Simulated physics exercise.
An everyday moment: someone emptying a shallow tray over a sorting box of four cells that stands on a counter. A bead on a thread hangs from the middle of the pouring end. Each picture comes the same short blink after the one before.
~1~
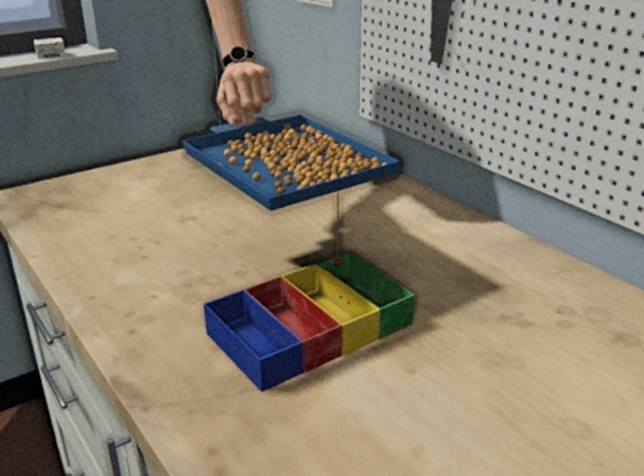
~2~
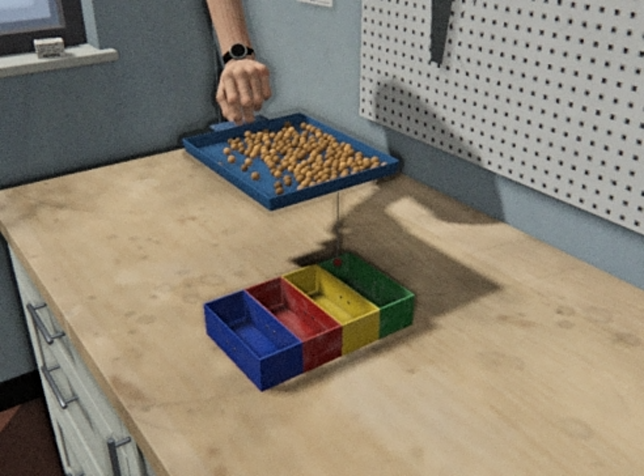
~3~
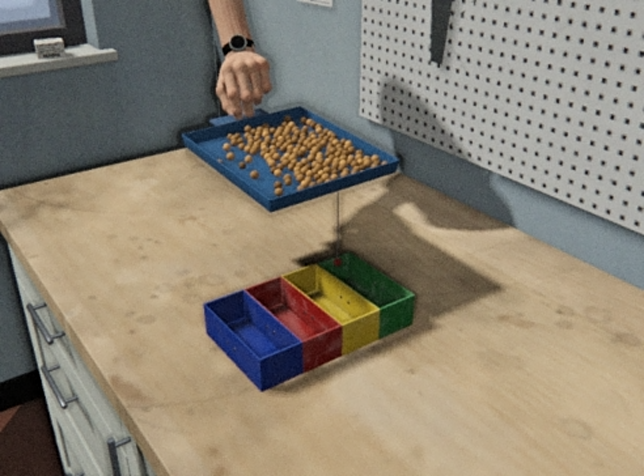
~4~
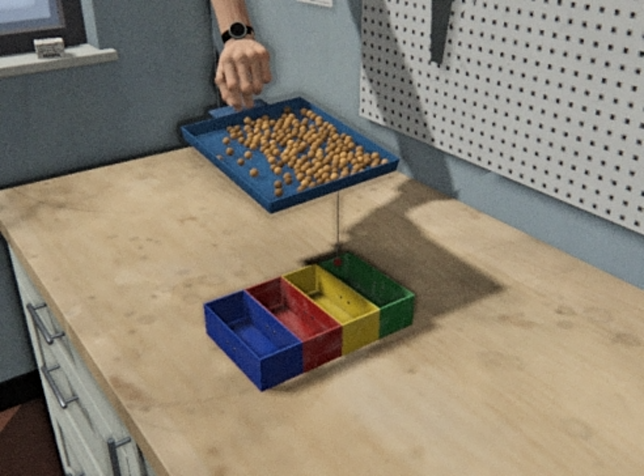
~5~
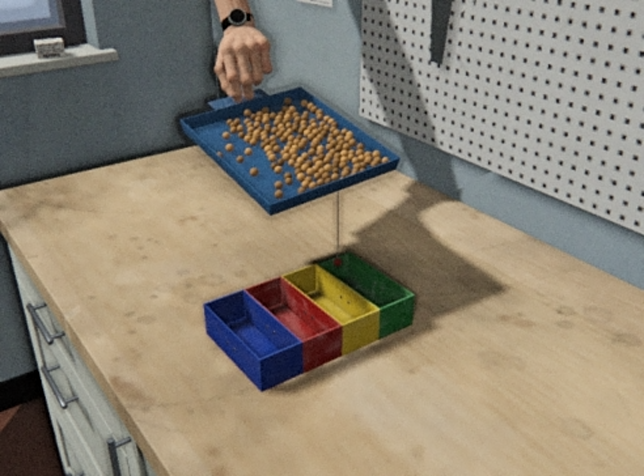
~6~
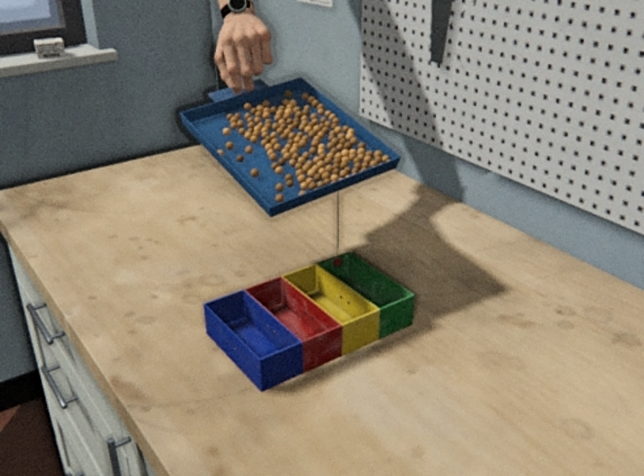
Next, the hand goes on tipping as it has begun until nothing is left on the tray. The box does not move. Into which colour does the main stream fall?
It favours the red compartment.
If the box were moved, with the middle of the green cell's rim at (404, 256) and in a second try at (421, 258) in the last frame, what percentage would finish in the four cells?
First some 60, then 40 per cent.
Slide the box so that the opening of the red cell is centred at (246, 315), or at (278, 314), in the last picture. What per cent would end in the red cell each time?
First some 10, then 40 per cent.
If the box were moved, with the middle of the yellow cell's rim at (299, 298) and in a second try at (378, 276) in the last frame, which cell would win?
At the first place the yellow cell, at the second blue.
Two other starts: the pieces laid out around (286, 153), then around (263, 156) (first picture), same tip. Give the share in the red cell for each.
The first gives 70 %, the second 60 %.
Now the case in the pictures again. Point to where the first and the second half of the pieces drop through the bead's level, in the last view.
Early half (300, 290), late half (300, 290).
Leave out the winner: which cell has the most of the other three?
It is that yellow cell.
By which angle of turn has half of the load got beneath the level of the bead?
Roughly 100°.
Soon, tray tipped steeply; nearly all on the tray; a stray few in the blue cell; a stray few in the red cell; a stray few in the yellow cell; a stray few falling or outside the box.
A while on, tray tipped past a quarter turn; a small part on the tray; about a third in the red cell; about a quarter in the yellow cell; a small part in the green cell; a small part in the blue cell; a small part falling or outside the box.
Towards the end, tray tipped past a quarter turn; about two thirds in the red cell; about a quarter in the yellow cell; a small part in the green cell; a small part in the blue cell; a small part falling or outside the box.
Finally, tray tipped past a quarter turn; about two thirds in the red cell; about a quarter in the yellow cell; a small part in the green cell; a small part in the blue cell; a small part outside the box.
